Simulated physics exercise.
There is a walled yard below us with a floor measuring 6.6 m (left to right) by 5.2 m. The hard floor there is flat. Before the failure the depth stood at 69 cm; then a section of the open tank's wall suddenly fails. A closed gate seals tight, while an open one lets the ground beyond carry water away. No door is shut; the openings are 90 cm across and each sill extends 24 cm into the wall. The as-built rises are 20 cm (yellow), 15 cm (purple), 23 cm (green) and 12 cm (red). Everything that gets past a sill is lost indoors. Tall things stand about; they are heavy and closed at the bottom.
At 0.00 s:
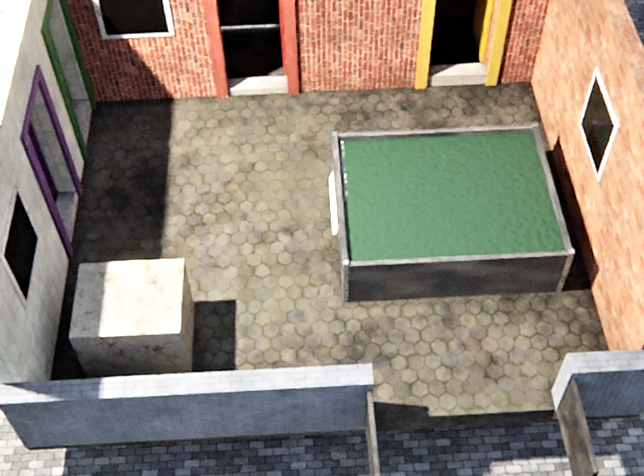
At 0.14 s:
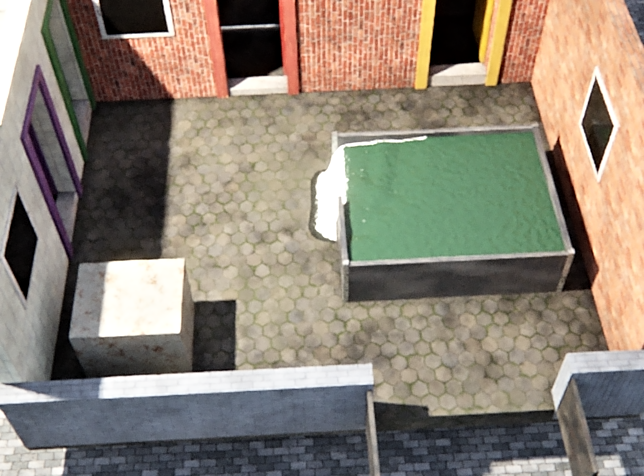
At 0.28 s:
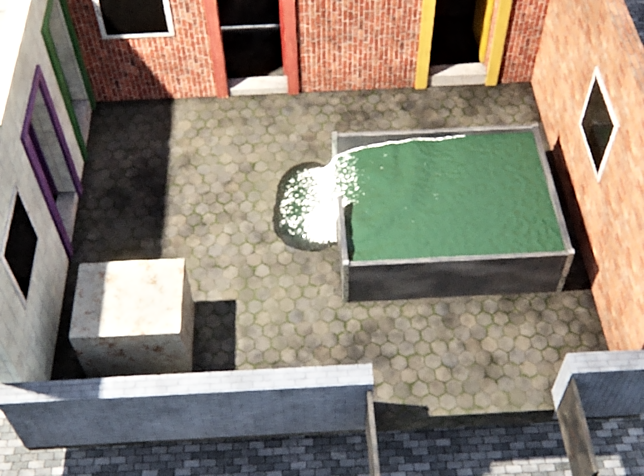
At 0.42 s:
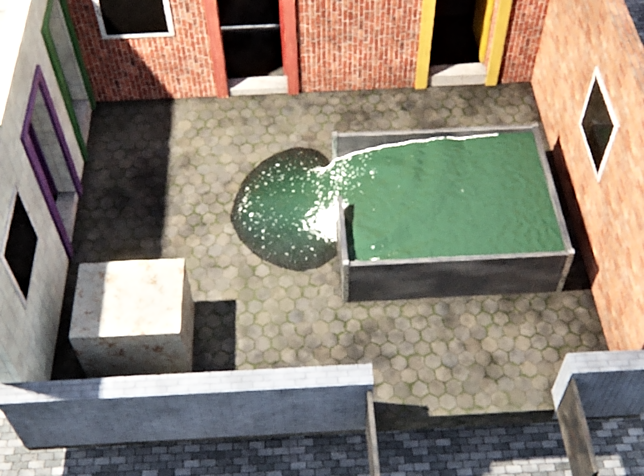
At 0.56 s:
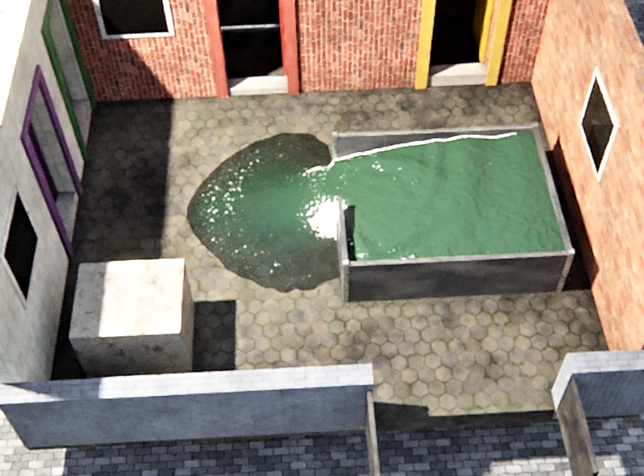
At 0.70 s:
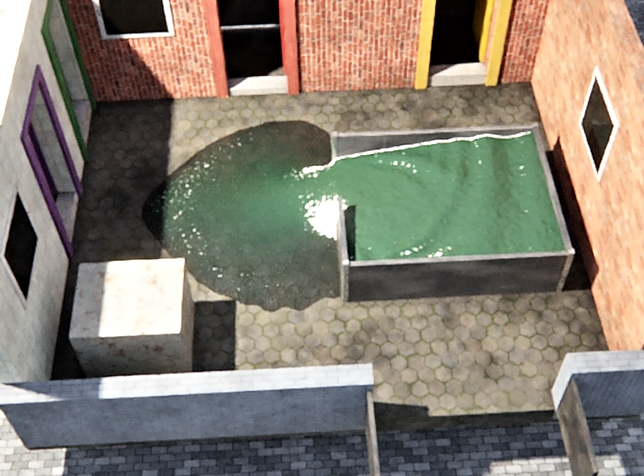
A walled yard with a flat floor of hexagonal paving is seen from high above by a camera that stays still. An open tank of green water stands at right, a pale block at lower left, with purple and green doorways left and red and yellow ones in the brick back wall. Water bursts white through the tank's left side, then spreads leftward in a widening, foam-flecked green sheet.
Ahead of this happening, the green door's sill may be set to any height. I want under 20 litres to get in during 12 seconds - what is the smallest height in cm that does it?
You would need about 28 cm.
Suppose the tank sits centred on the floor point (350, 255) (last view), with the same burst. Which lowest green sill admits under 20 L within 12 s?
Some 25 cm.
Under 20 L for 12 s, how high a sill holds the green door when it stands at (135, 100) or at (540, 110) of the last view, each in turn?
In turn: Roughly 27 cm, roughly 8.5 cm.
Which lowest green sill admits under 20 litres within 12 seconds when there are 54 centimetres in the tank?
Roughly 21 cm high.
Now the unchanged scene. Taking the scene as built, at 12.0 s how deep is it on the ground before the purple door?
Roughly 12.0 cm deep.
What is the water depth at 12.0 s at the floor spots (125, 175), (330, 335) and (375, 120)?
Close to 10, 8 and 4 cm, one after the other.
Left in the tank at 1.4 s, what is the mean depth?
Mean depth: Approx. 53 cm.
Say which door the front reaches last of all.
Door: Yellow.
After 1.4 s water covers 40 % of the floor, deepest (43 cm) near (331, 198); 7 cm at the green door, 0 litres in over its 23 cm sill.
After 3.0 s water covers 50 % of the floor, deepest (32 cm) near (82, 181); 31 cm at the green door, 32 litres in over its 23 cm sill.
After 12.0 s water covers 95 % of the floor, deepest (16 cm) near (491, 90); 12 cm at the green door, 47 litres in over its 23 cm sill.
At the green door as built, the water arrived by 1.4 s and peaked near 35 cm at 2.6 s.
Run again over the same 12 s with other heights there, 43 litres in over 23.5 cm, 9 litres over 32 cm. The limit of 20 litres is kept from about 28 cm up.
